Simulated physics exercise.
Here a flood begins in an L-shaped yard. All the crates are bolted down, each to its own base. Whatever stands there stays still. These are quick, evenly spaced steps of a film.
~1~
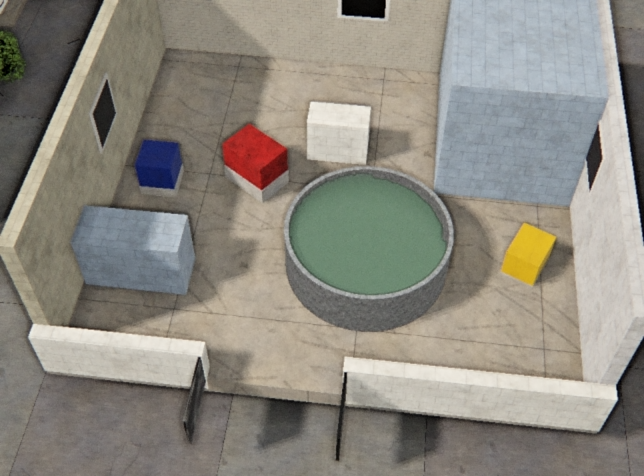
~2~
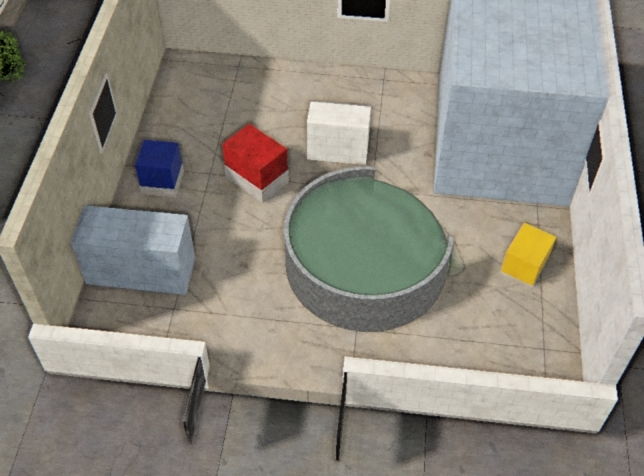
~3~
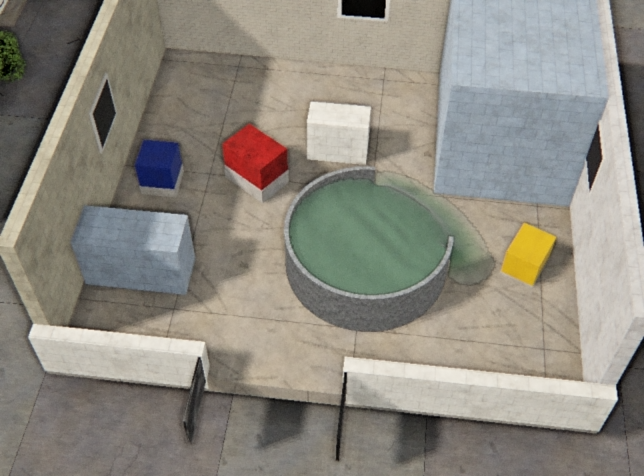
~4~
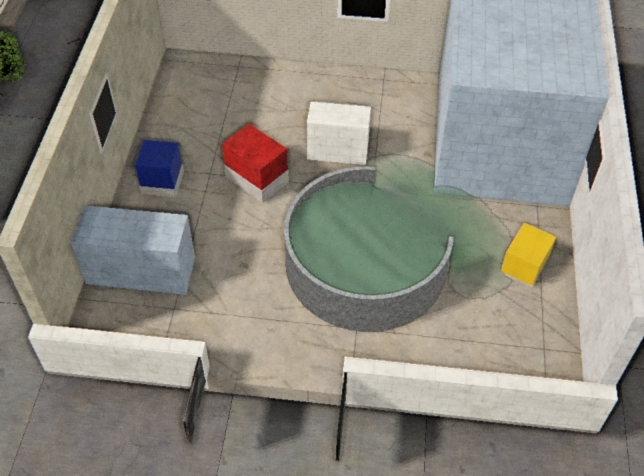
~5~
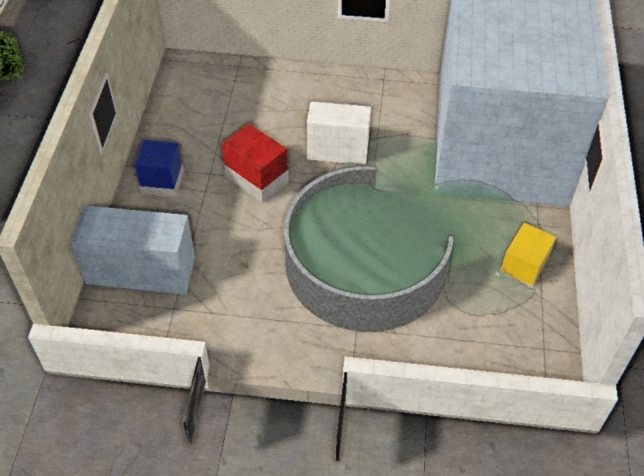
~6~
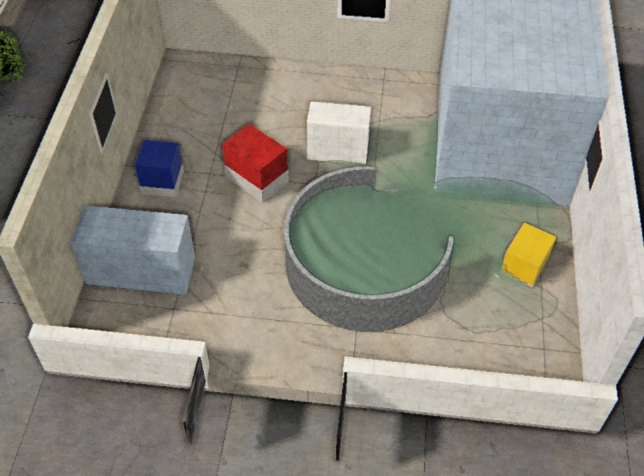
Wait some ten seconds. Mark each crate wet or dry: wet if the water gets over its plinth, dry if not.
Yellow crate wet, blue crate dry, red crate dry.
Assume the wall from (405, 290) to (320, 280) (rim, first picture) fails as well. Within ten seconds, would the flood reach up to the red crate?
Taking them one by one, the red crate stays clear.
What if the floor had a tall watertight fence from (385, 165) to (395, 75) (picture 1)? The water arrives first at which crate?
My answer: The yellow one.
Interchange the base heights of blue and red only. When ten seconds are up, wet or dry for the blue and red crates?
Result - blue: Untouched; red: Untouched.
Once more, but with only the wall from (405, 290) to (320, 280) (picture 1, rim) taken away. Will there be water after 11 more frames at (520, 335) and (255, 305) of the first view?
Submerged, untouched.
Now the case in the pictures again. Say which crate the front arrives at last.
Pick: The blue crate.
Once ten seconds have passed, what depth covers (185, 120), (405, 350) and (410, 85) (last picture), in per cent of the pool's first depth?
Readings in sequence: 10, 12, 8 percent.
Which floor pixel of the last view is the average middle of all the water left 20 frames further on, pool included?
The centre of mass sits at about (422, 229).
A moment on, water covers 25 % of the floor; the yellow crate water round its plinth, the blue crate not reached, the red crate water round its plinth.
Next, water covers 35 % of the floor; the yellow crate water round its plinth, the blue crate not reached, the red crate water round its plinth.
Then, water covers 55 % of the floor; the yellow crate water round its plinth, the blue crate not reached, the red crate water round its plinth.
Later, water covers 90 % of the floor; the yellow crate water round its plinth, the blue crate water round its plinth, the red crate water round its plinth.
In the end, water covers 100 % of the floor; the yellow crate was topped, the blue crate stayed above the water, the red crate stayed above the water.
